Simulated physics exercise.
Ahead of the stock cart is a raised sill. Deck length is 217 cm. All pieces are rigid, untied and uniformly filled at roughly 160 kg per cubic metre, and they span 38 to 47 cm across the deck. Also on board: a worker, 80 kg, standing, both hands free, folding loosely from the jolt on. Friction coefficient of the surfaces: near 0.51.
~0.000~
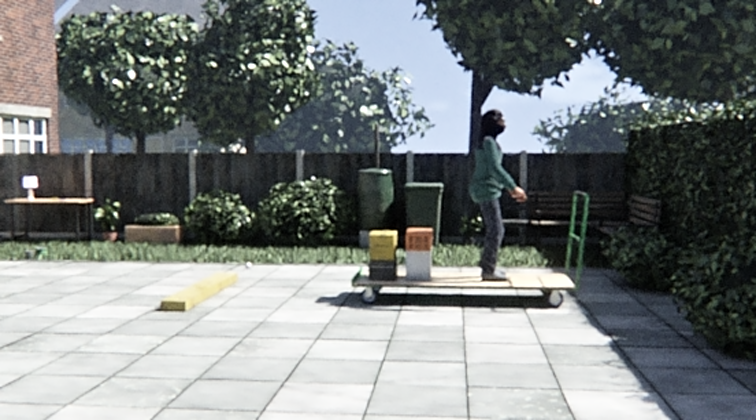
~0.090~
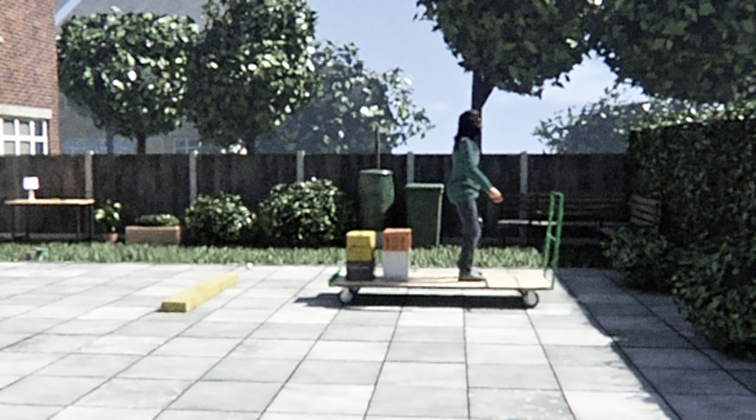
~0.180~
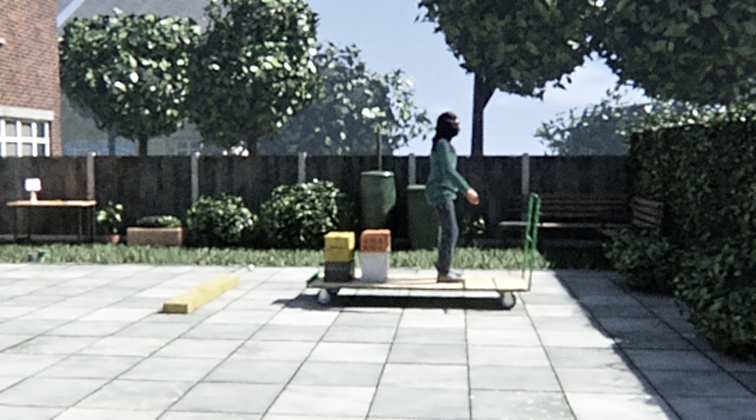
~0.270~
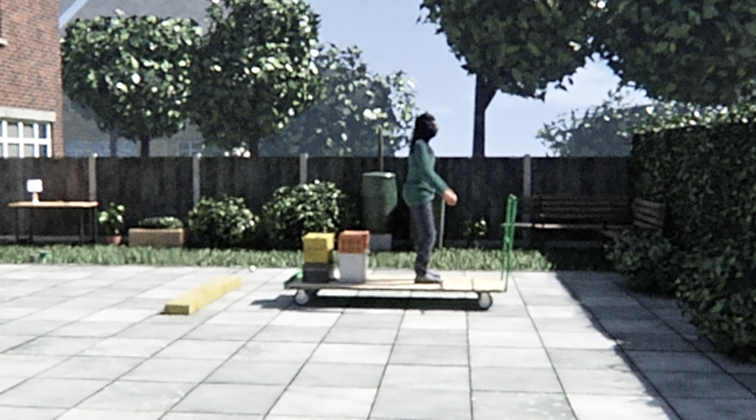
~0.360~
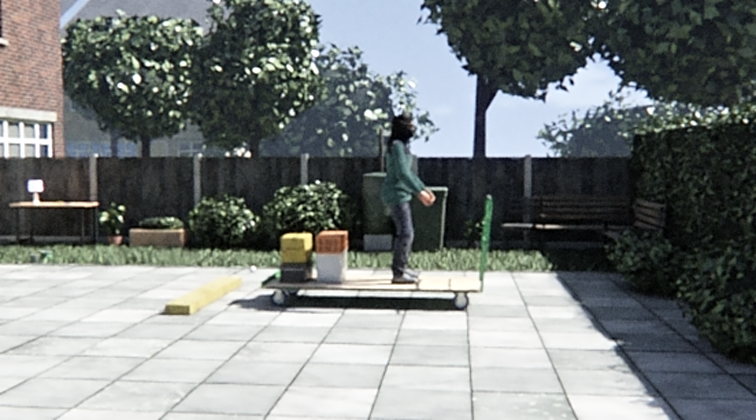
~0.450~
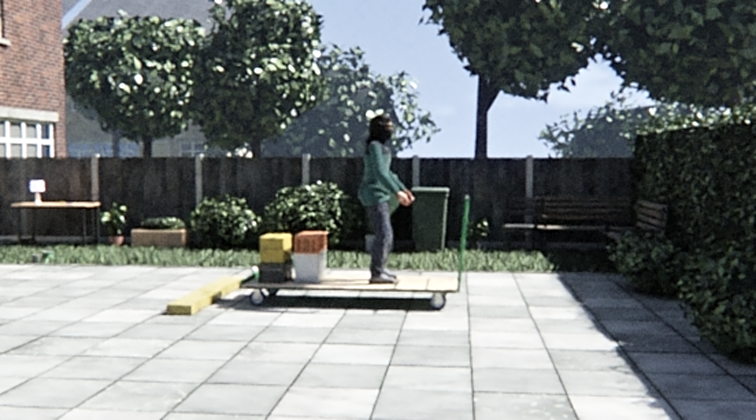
To begin with, a dark-haired person in a green top stands on a flat cart with stacked boxes at its left end, in a sunny paved yard. The cart rolls steadily left past the bins, the rider staying upright with forearms held forward, and draws close to a low yellow sill.
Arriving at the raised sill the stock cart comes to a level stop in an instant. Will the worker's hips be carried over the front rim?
Chances are it will exit over the front.
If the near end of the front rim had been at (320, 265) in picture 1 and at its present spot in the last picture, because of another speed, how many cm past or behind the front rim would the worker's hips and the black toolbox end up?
Rest points: Hips at 80 cm behind, black at 20 cm behind.
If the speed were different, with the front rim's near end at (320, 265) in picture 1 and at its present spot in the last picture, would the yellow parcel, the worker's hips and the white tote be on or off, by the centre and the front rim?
Result: Yellow lost; hips kept; white kept.
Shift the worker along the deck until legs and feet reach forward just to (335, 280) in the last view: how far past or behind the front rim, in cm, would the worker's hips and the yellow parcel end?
You'd find the hips 40 cm past and the yellow one 90 cm past the front rim.
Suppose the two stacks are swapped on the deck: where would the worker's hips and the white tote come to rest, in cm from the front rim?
I'd say the hips settle 20 behind while white goes 90 past.
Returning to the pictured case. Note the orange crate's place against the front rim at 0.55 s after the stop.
About 40 cm past the rim.
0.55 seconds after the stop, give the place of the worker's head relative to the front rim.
The head is some 20 cm back from the front rim.
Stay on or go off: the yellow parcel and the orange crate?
End result - yellow: Goes over; orange: Goes over.
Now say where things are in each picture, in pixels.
Hips (486, 190), white tote (419, 263), rim corner (352, 283); 161 cm still to roll, in the first frame.
Hips (463, 191), white tote (396, 264), rim corner (329, 284); 137 cm still to roll, in the second frame.
Hips (441, 192), white tote (375, 265), rim corner (307, 285); 113 cm still to roll, in the third frame.
Hips (419, 194), white tote (353, 266), rim corner (285, 286); 89 cm still to roll, in the fourth frame.
Hips (396, 194), white tote (331, 266), rim corner (262, 286); 65 cm still to roll, in the fifth frame.
Hips (375, 194), white tote (310, 266), rim corner (240, 285); 40 cm still to roll. Speed about 2.7 m/s, in the sixth frame.
The wheels strike at 0.60 s.
After 0.85 s the worker's hips are 63 cm behind the rim, near (270, 216) in the last picture's view.
After 1.15 s the worker's hips are 2 cm behind the rim, near (213, 248) in the last picture's view.
After 1.60 s the worker's hips are 34 cm past the rim, near (183, 286) in the last picture's view.
Final state at 4.6 s, past the rim, orange crate, yellow parcel and the worker's hips; behind it, black toolbox and white tote.
